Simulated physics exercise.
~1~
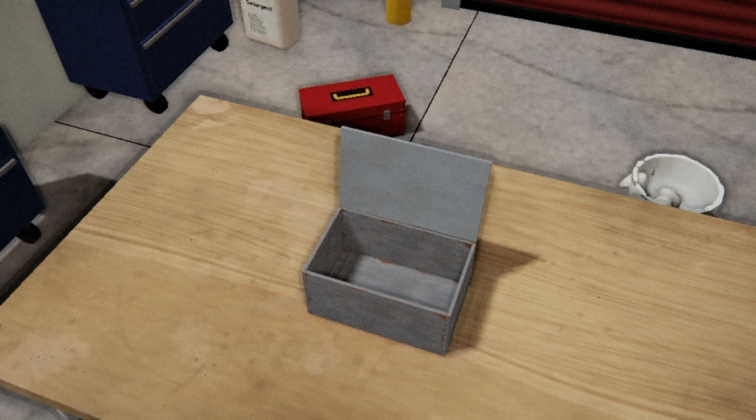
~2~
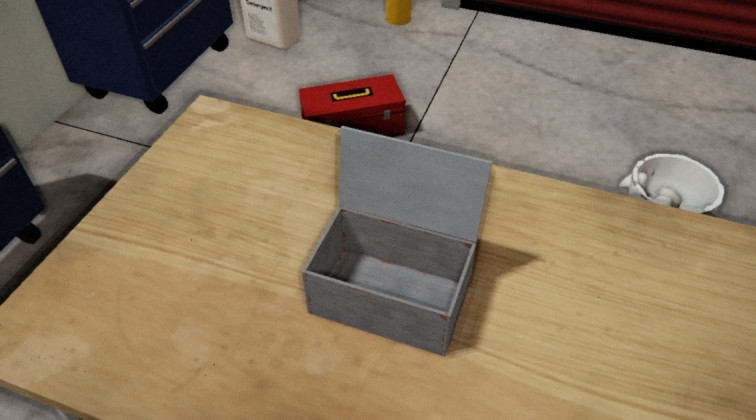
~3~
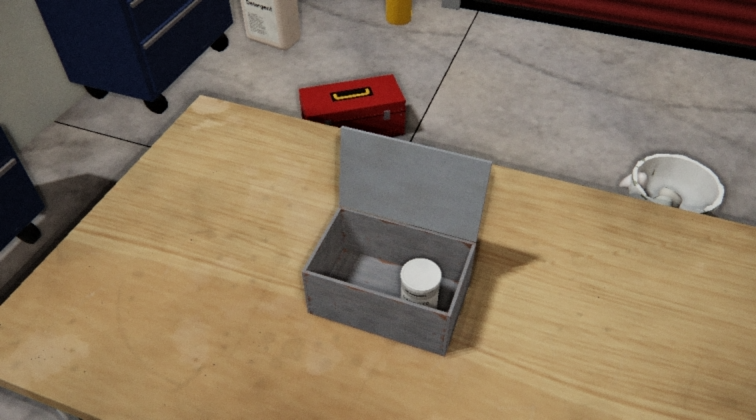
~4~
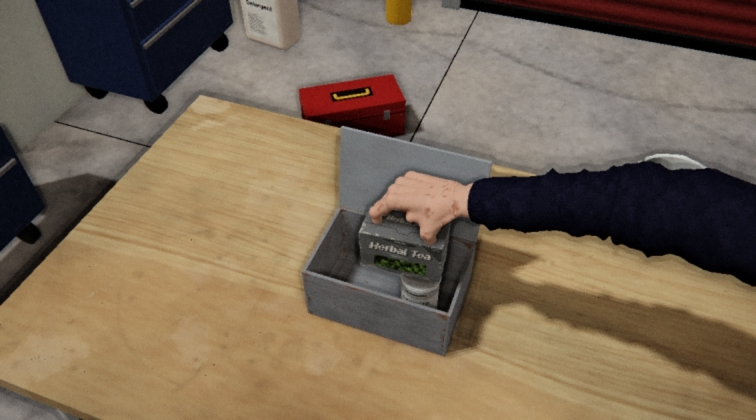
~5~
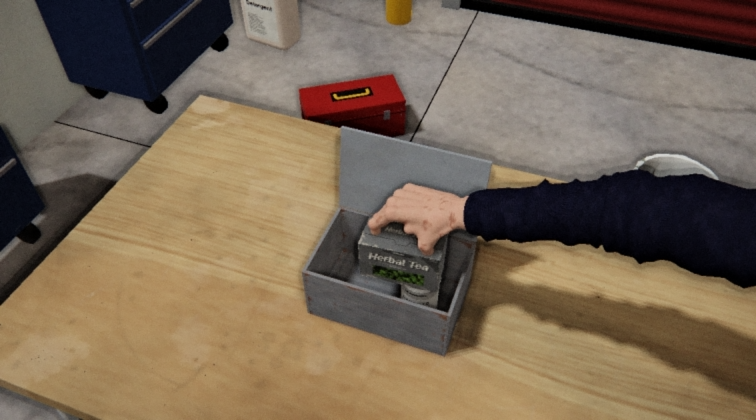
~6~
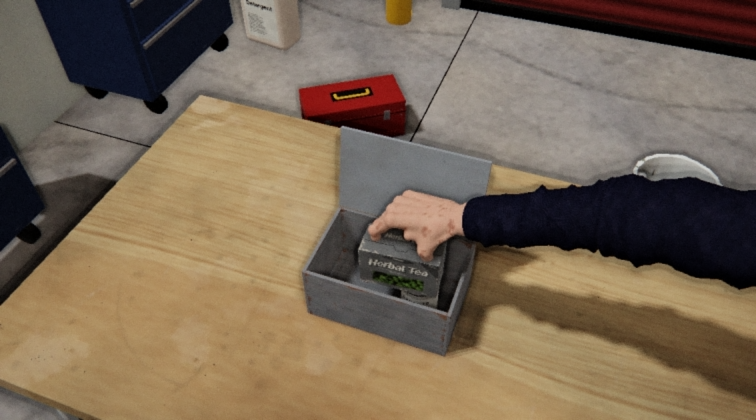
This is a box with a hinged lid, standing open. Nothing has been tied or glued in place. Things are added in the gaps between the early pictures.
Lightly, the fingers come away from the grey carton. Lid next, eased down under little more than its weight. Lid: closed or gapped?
Gapped.
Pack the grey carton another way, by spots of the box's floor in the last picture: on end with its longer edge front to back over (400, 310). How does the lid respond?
Then the box lid comes to rest down.
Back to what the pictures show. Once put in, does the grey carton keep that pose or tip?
At the finish it goes crooked.
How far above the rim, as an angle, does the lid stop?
Roughly 20 degrees above the rim.
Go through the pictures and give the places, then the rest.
The last thing is not in view yet, in the first picture.
The last thing is not in view yet, in the second picture.
The last thing is not in view yet; white tin (420, 289), in the third picture.
On its way; grey carton (405, 244), in the fourth picture.
On its way; grey carton (403, 254), in the fifth picture.
Put in, still held; grey carton (402, 260), in the sixth picture.
Then, 0.70 s past the last view, grey carton on its side near (365, 263).
Then, 1.30 s past the last view, lid 79° above the rim; grey carton on its side near (372, 269).
Then, 1.80 s past the last view, lid 38° above the rim; grey carton on its side near (371, 271).
Finally, lid 20° above the rim; down or leaning hard in the box, grey carton; white tin still in place. Final places as the last picture's camera would see them, grey carton near (371, 271).
